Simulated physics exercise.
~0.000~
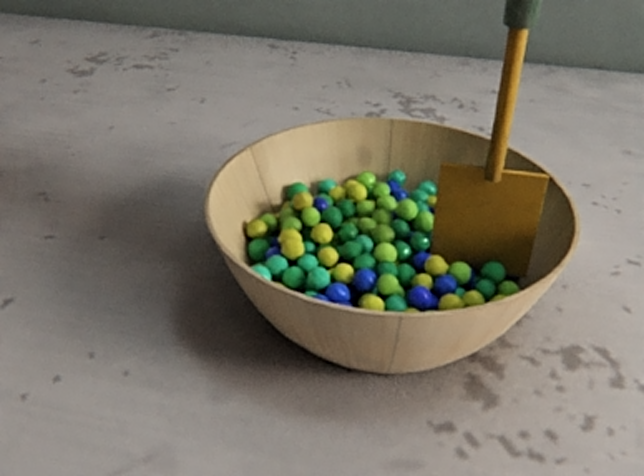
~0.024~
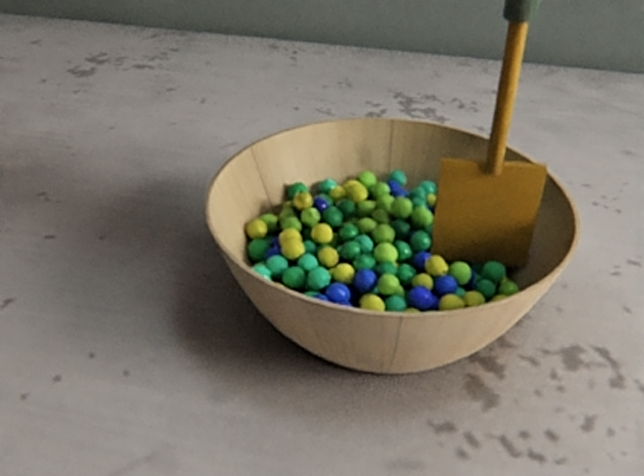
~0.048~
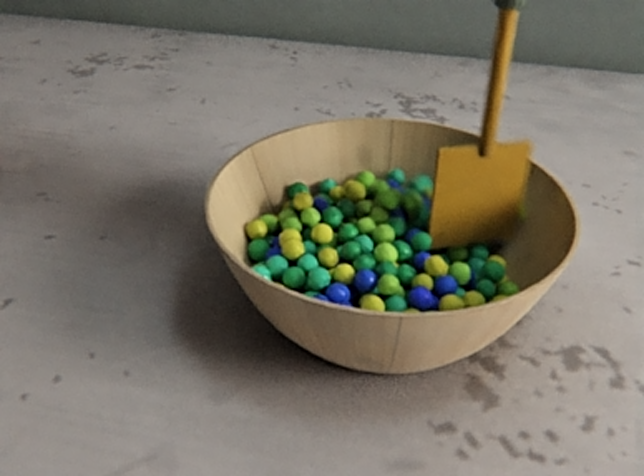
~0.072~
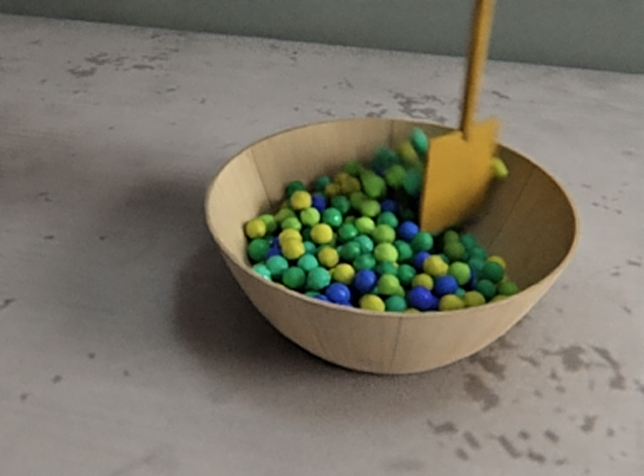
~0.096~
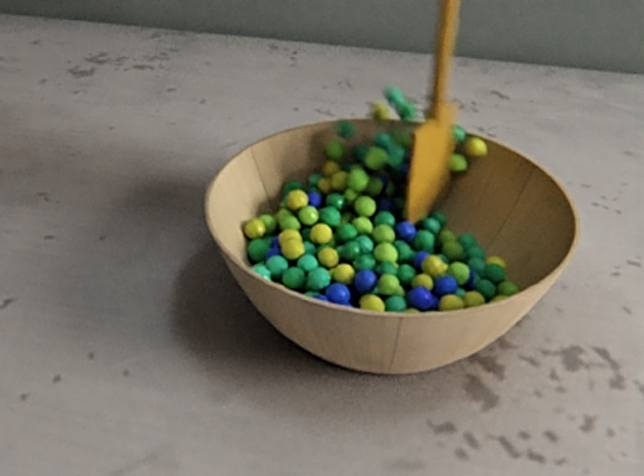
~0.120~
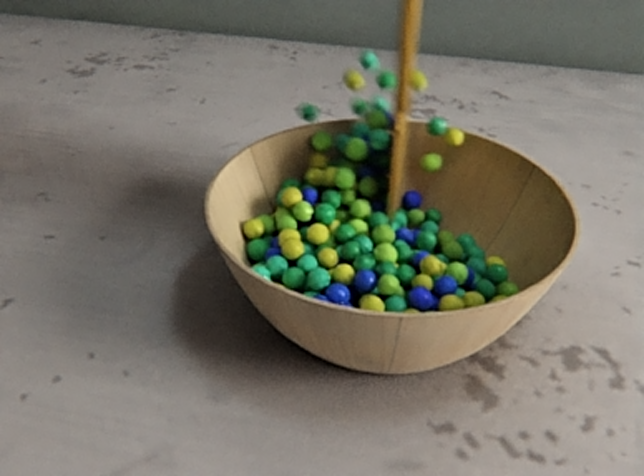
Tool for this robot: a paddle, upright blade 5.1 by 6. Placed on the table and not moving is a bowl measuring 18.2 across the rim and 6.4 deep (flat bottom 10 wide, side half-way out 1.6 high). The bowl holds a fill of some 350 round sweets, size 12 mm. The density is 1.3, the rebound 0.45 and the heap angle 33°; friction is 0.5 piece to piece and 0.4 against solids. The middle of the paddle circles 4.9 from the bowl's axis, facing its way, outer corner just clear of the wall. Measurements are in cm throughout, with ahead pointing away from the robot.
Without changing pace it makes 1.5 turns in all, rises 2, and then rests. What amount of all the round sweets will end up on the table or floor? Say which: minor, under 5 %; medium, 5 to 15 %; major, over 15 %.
That would be a major share.
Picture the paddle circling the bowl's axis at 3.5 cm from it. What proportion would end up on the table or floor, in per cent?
Some 35 percent would.
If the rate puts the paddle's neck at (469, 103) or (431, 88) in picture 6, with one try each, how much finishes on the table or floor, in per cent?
Some 10 and 20 per cent respectively.
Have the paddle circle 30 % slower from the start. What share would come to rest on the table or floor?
It would be near 15 per cent.
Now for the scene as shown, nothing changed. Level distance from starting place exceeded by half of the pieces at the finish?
Somewhere around 2 centimetres.
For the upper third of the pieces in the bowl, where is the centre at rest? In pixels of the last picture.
Roughly at pixel (383, 259).
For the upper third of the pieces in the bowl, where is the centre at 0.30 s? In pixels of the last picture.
Centre estimate: Approx. (400, 295) px.
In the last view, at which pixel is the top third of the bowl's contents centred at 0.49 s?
Near pixel (403, 248).
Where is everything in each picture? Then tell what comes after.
In the first picture, paddle neck at (499, 141), 0° round; upper third of the load around (379, 245), from x 255 to 515, top at y 180; 347 in the bowl.
In the second picture, paddle neck at (499, 134), 7° round; upper third of the load around (383, 240), from x 255 to 515, top at y 180.
In the third picture, paddle neck at (491, 118), 26° round; upper third of the load around (384, 233), from x 255 to 515, top at y 180.
In the fourth picture, paddle neck at (469, 102), 49° round; upper third of the load around (379, 223), from x 255 to 505, top at y 140.
In the fifth picture, paddle neck at (438, 90), 71° round; upper third of the load around (367, 218), from x 255 to 505, top at y 95.
In the sixth picture, paddle neck at (403, 83), 94° round; upper third of the load around (359, 211), from x 255 to 505, top at y 60; 344 in the bowl, 3 in flight or on the tool.
After 0.30 s, 265° round, highest piece 10 above the table; 301 in the bowl, 12 on the table or floor, 34 in flight or on the tool.
After 0.49 s, 76° round, highest piece 9 above the table; 263 in the bowl, 66 on the table or floor, 18 in flight or on the tool.
After 0.78 s, 180° round, highest piece 4 above the table; 256 in the bowl, 90 on the table or floor, 1 in flight or on the tool.
After 1.48 s, 180° round, highest piece 4 above the table; 256 in the bowl, 91 on the table or floor.
At rest, 256 in the bowl, 91 on the table or floor. That is 26 % on the table or floor.
